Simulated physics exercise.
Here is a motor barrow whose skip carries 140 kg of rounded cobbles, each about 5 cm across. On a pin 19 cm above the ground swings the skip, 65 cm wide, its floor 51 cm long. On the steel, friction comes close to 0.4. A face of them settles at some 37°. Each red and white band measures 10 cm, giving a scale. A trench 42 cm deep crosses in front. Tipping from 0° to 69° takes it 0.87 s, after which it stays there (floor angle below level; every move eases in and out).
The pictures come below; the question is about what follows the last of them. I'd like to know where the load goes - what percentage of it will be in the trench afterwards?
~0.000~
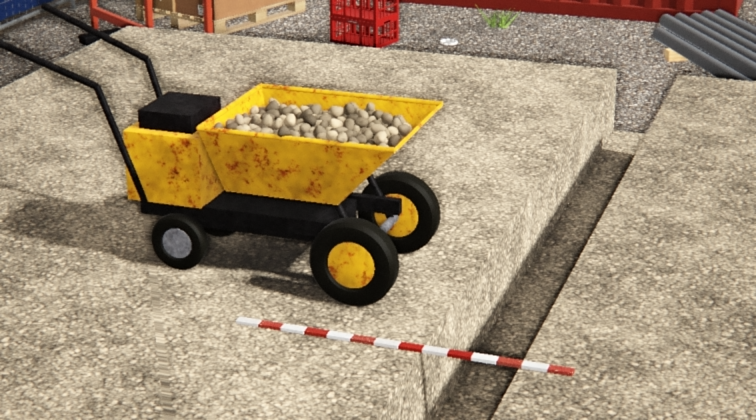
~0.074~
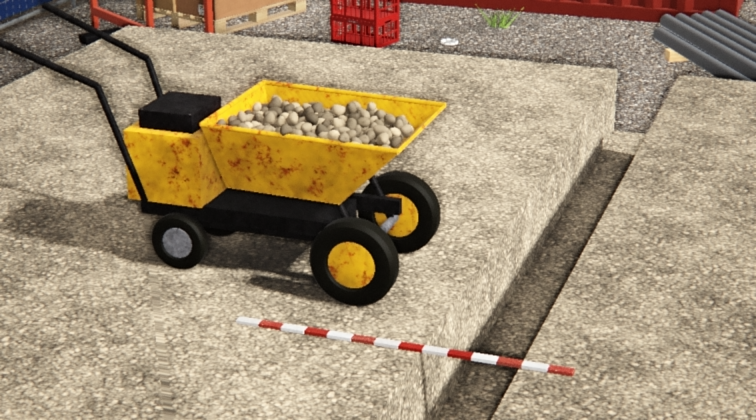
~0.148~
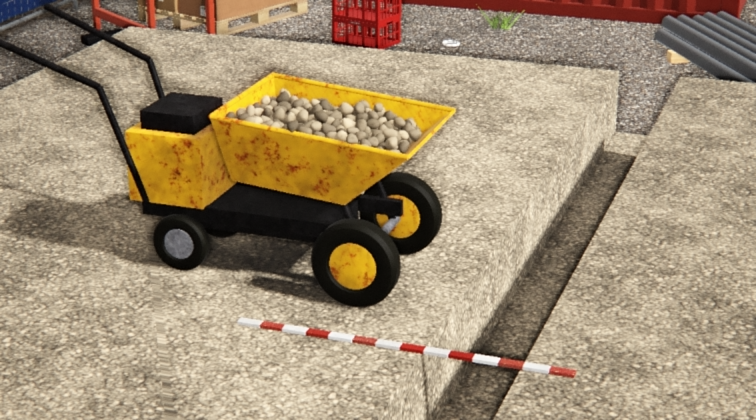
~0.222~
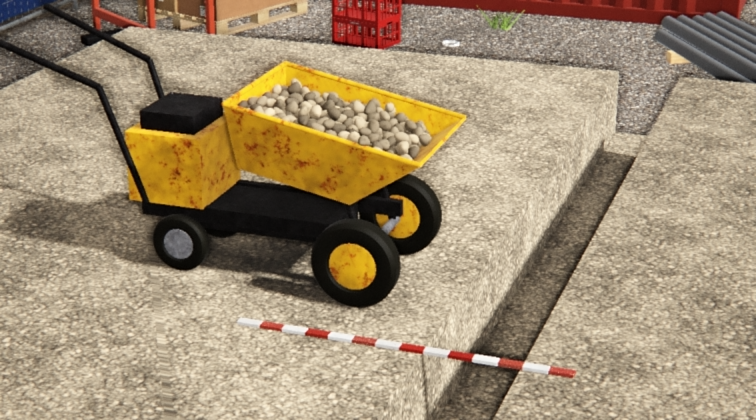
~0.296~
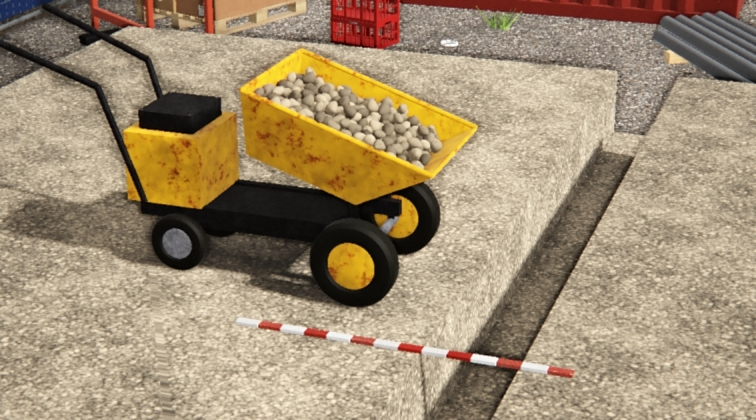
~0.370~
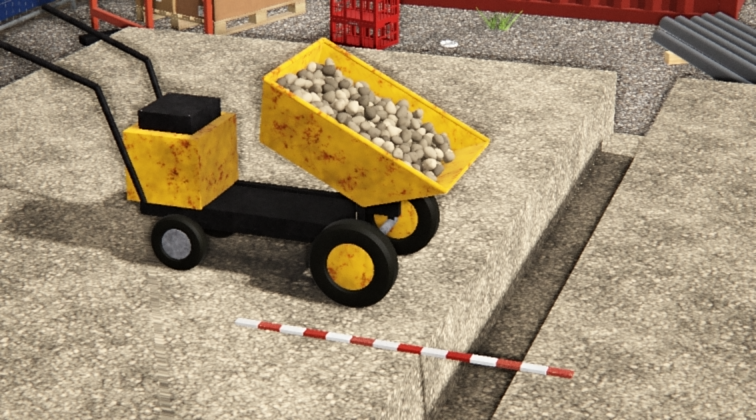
I would put it at about 56 per cent.
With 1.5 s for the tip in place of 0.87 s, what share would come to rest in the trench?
In that case, around 70%.
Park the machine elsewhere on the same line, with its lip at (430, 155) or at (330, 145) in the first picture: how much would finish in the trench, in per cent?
About 25 per cent first, then about 100 per cent.
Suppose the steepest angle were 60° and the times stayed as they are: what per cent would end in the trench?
Roughly 65% would end there.
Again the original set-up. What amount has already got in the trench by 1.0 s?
Close to 25 per cent at that time.
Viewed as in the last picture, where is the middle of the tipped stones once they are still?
Their middle ends up near (545, 363).
After 0.6 s the floor is at 58°; 100 % in the skip; the foremost stones are at (494, 217).
After 1.0 s the floor is at 69°; 61 % in the skip, 25 % in the trench, 14 % past the trench; the foremost stones are at (590, 315).
After 1.3 s the floor is at 69°; 17 % in the skip, 40 % in the trench, 44 % past the trench; the foremost stones are at (748, 334).
After 3.3 s the floor is at 69°; 0 % in the skip, 56 % in the trench, 44 % past the trench; the foremost stones are past the picture's edge.
